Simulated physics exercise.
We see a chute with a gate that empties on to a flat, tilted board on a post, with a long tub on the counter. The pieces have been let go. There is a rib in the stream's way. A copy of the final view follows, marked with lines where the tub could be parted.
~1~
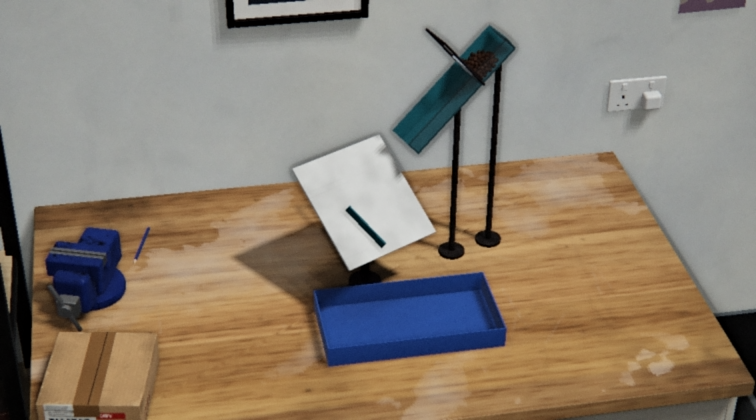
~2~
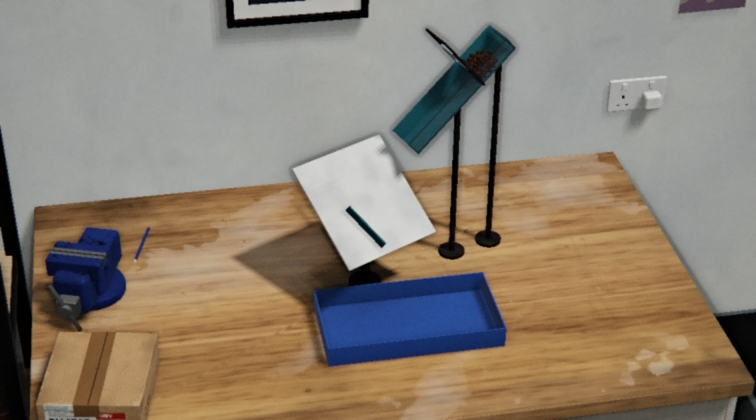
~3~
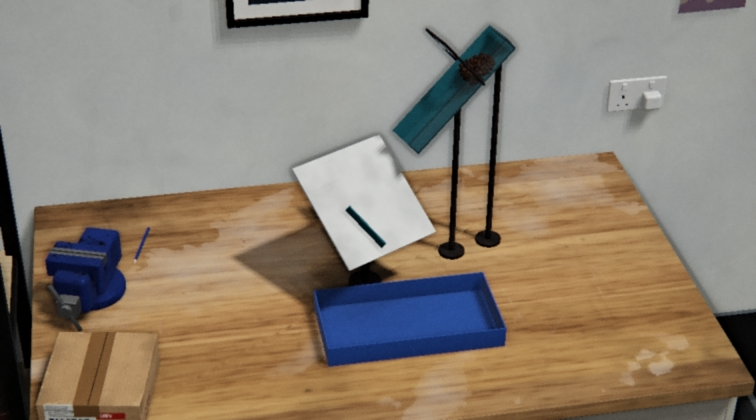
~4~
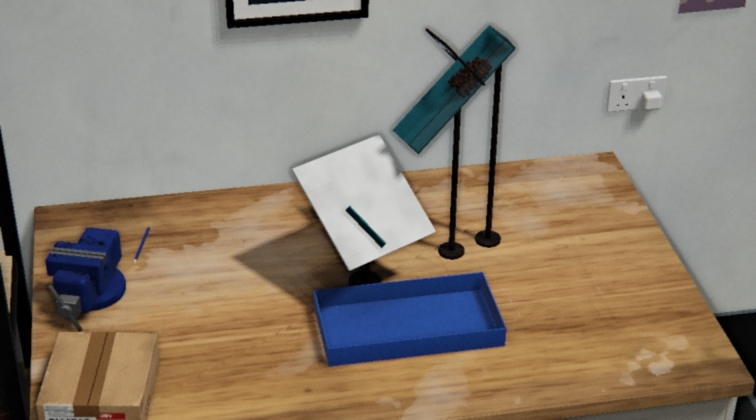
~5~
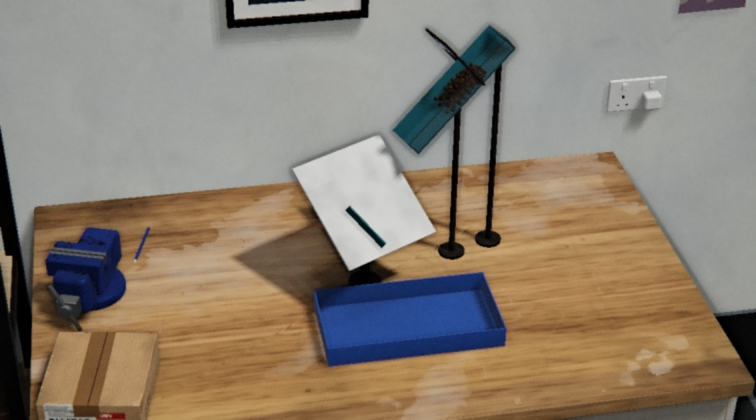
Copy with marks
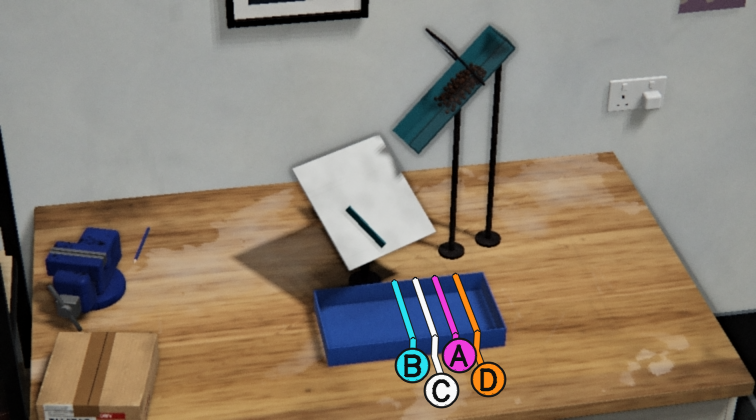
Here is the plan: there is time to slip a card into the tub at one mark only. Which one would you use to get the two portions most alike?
Go for C.
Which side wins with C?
More lands on the left.
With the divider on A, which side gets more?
More lands on the left.
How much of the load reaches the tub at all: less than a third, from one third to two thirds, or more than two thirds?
More than two thirds.
On the marked copy, line A crosses the front rim at (455, 334); line B crosses the front rim at (412, 339); line C crosses the front rim at (434, 336); line D crosses the front rim at (477, 332).
With A, of what is caught, all but a few on the left of the divider, a small share on the right.
With B, of what is caught, a small share on the left of the divider, all but a few on the right.
With C, of what is caught, close to two thirds on the left of the divider, close to a third on the right.
With D, of what is caught, all but a few on the left of the divider, only a few on the right.
